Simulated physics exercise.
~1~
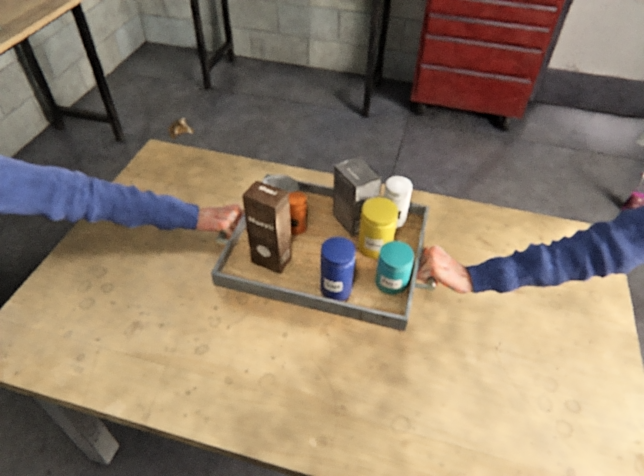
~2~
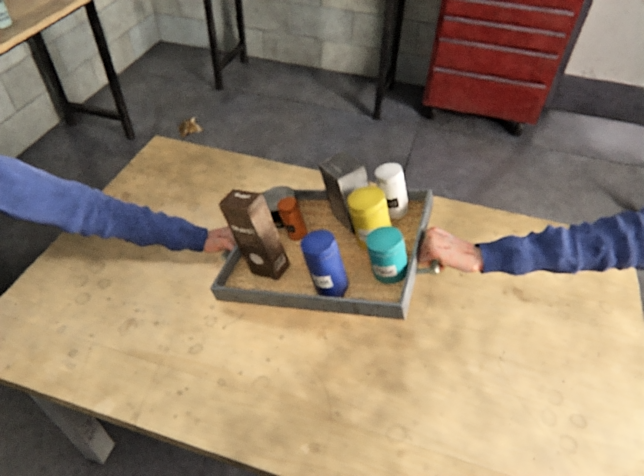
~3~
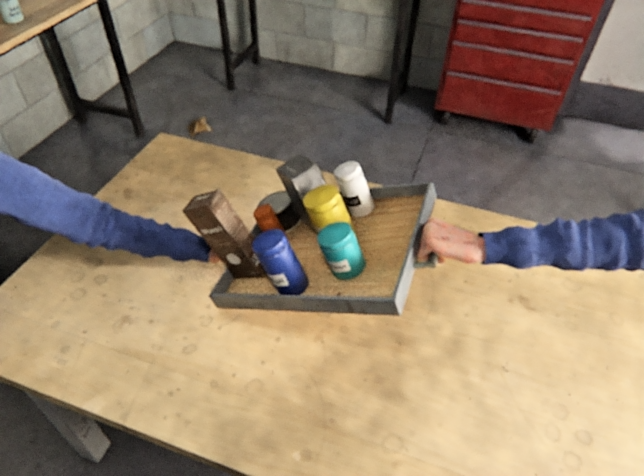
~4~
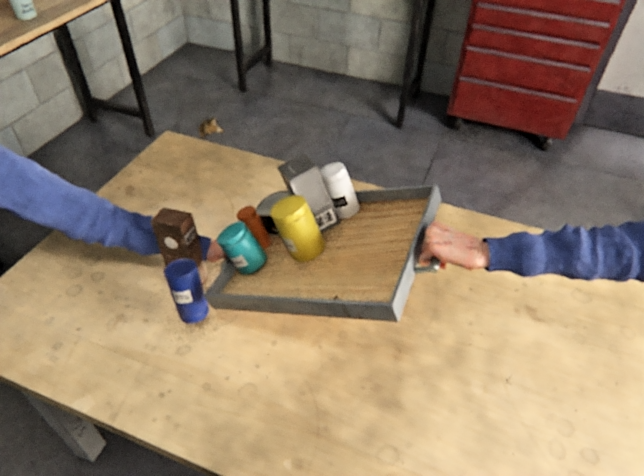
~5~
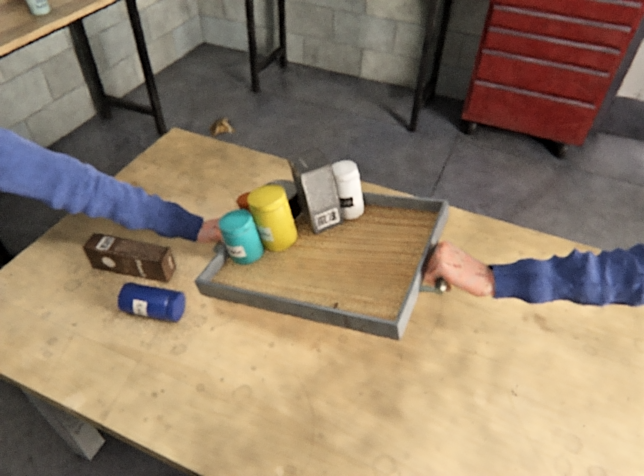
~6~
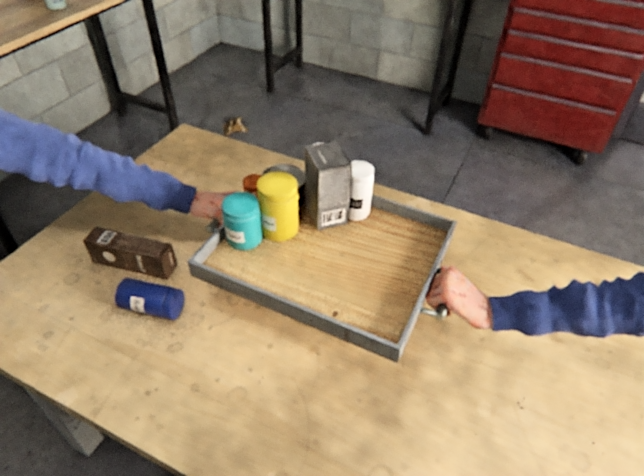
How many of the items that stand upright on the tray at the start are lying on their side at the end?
Two of them, the blue jar and the brown carton, end up lying on their side on the table to the left of the tray.
